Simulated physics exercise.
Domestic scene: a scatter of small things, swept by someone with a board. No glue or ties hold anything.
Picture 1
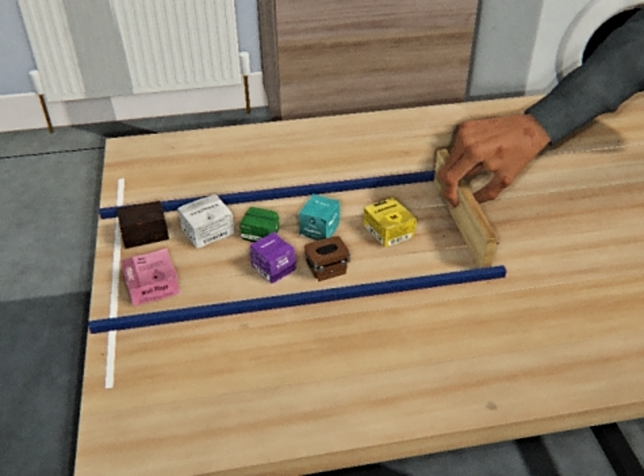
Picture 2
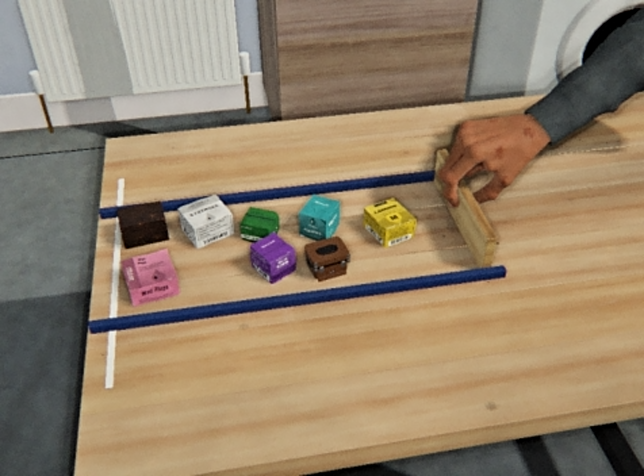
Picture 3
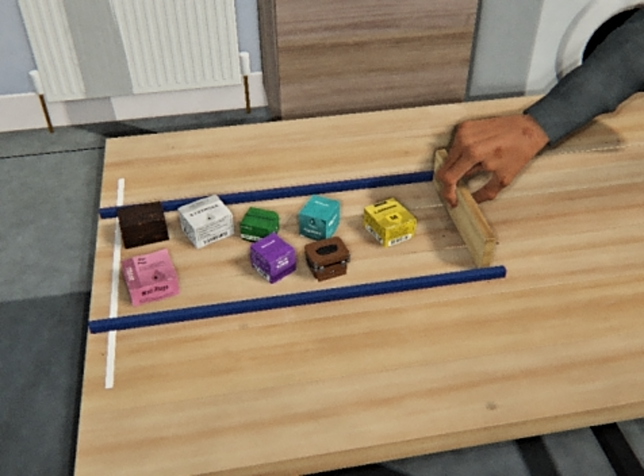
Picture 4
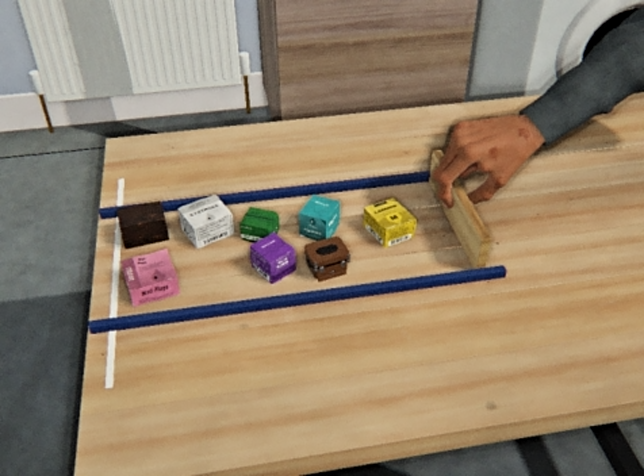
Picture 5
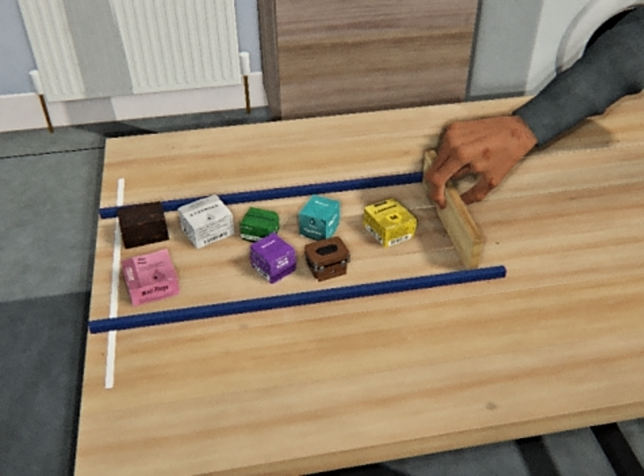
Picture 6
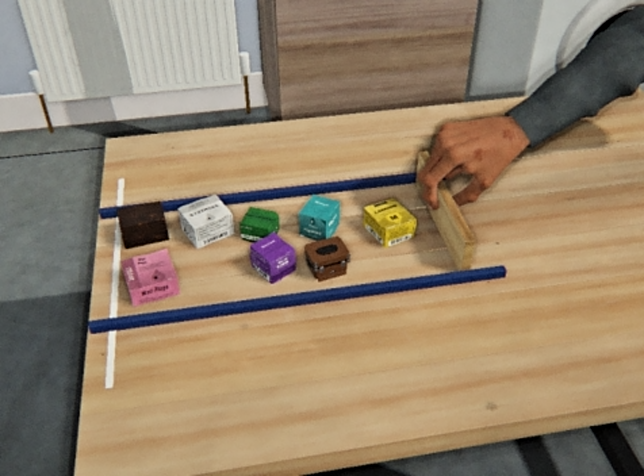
A hand in a dark sleeve grips a wooden board at the right of a pale wooden table, seen from above at an angle in a room with a radiator. Between two blue rods lie small boxes: black, pink and white at left near white tape, green, purple, turquoise and brown mid-table, yellow nearest the board. The hand first barely moves, then slides the board slightly left; the boxes and camera stay still.
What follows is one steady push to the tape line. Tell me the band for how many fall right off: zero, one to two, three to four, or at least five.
Once the push stops, five or more will be gone from the table.
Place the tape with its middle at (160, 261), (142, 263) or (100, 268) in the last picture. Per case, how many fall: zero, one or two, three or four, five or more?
Taking the tapes one at a time, the count is three to four, then five or over, then five or more.
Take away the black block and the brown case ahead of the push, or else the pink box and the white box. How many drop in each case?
That makes 3 fallen, then 4 fallen in the other try.
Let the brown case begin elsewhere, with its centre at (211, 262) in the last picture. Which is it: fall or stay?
It falls.
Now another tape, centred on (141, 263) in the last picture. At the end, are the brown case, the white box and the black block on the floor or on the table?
Observed: Brown case hangs on; white box slides off; black block slides off.
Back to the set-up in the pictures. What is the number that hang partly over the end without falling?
It would come to 2.
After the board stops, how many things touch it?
It touches 2.
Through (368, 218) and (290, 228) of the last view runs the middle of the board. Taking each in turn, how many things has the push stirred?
One spot: 2. Other spot: 7.
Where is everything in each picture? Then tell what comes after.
Black block (143, 225); pink box (150, 277); white box (206, 221); board (463, 207); tape (116, 266), in the first picture.
Pink box (151, 277); turquoise box (320, 219), in the second picture.
White box (207, 221); purple box (273, 258), in the third picture.
Black block (143, 225); board (457, 207), in the fourth picture.
Pink box (151, 277); yellow box (389, 222), in the fifth picture.
Black block (143, 225); pink box (151, 277); white box (207, 221); board (443, 209); tape (116, 266), in the sixth picture.
Soon after, none off yet; black block at rest near (143, 225); pink box at rest near (151, 277); white box displaced a little near (189, 222).
In the end, the number that fall off is five or more; gone, turquoise box, purple box, green box, white box, pink box and black block.
